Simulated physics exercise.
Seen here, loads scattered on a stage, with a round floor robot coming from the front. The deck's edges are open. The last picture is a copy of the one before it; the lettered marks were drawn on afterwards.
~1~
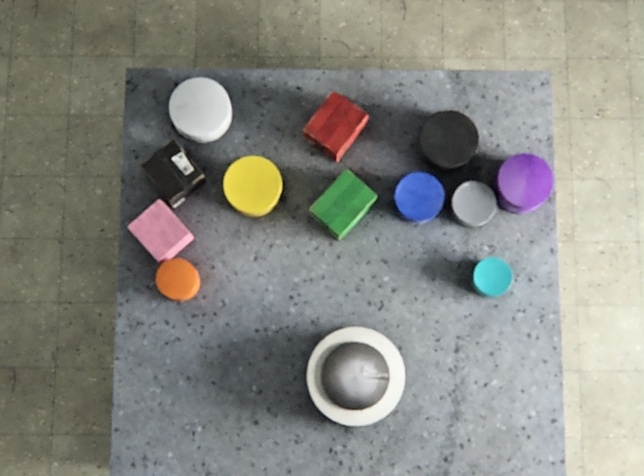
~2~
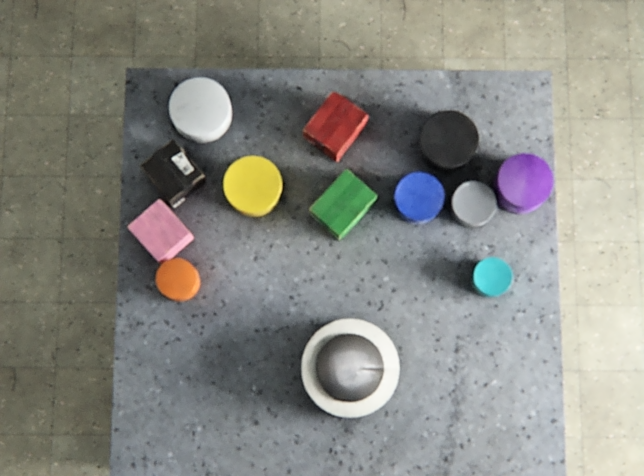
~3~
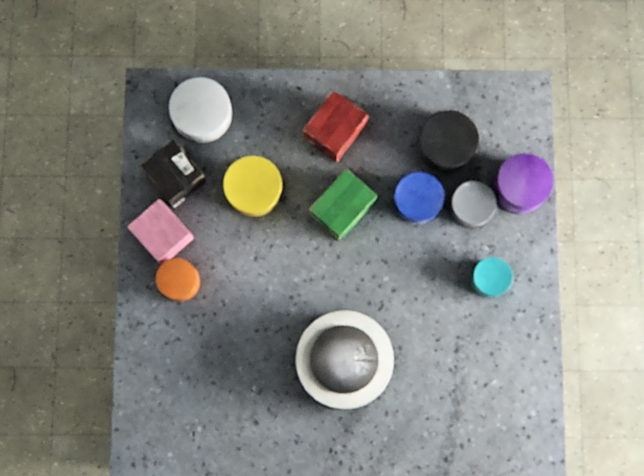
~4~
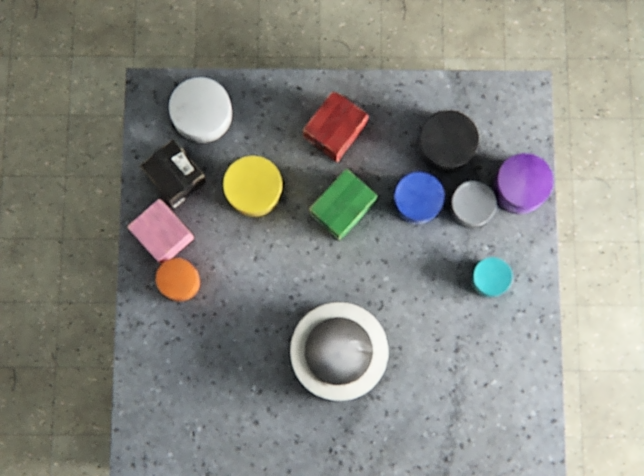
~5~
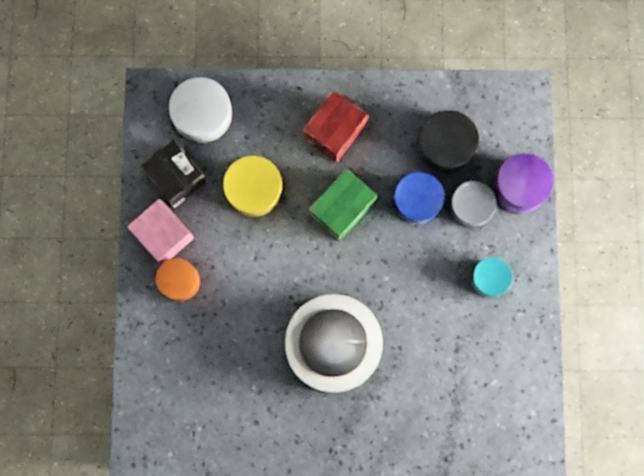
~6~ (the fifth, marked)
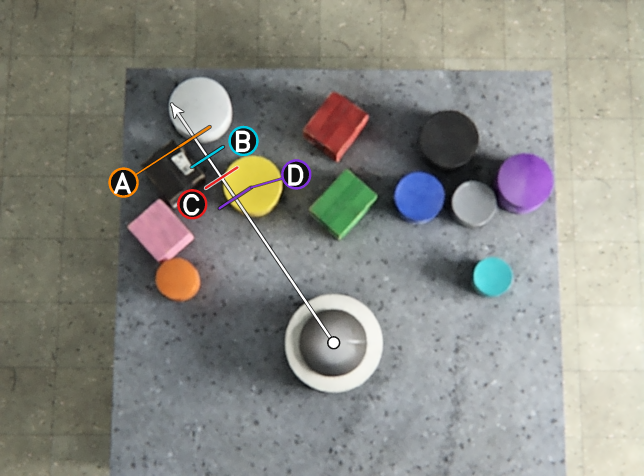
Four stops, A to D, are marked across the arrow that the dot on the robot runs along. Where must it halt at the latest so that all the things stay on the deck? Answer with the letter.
It should halt at A.
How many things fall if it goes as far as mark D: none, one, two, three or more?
By then, none.
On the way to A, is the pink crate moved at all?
No.
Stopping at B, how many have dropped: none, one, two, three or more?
The count is none.
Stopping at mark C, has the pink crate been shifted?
No.
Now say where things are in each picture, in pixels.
Robot (355, 377); turquoise pail (491, 278); orange canister (178, 280), in the first picture.
Robot (350, 369); white canister (201, 111), in the second picture.
Robot (345, 360); green box (343, 206), in the third picture.
Robot (339, 352); purple canister (522, 184), in the fourth picture.
Robot (333, 344); pink crate (161, 233); blue pail (418, 199); yellow pail (253, 187), in the fifth picture.
On the marked copy, A at (194, 137); B at (207, 157); C at (221, 178); D at (236, 198); the arrow from (334, 343) to (171, 104); the white dot at (334, 343).
With A. Early on, robot (282, 268); purple canister (522, 184); pink crate (161, 233).
Further on, robot (232, 195); white canister (192, 94); black parcel (165, 171).
At the end, robot (197, 142); black parcel (126, 152); white canister (184, 72); nothing has fallen.
As for the rest, B is safe but short; C is safe but short; D is safe but short.
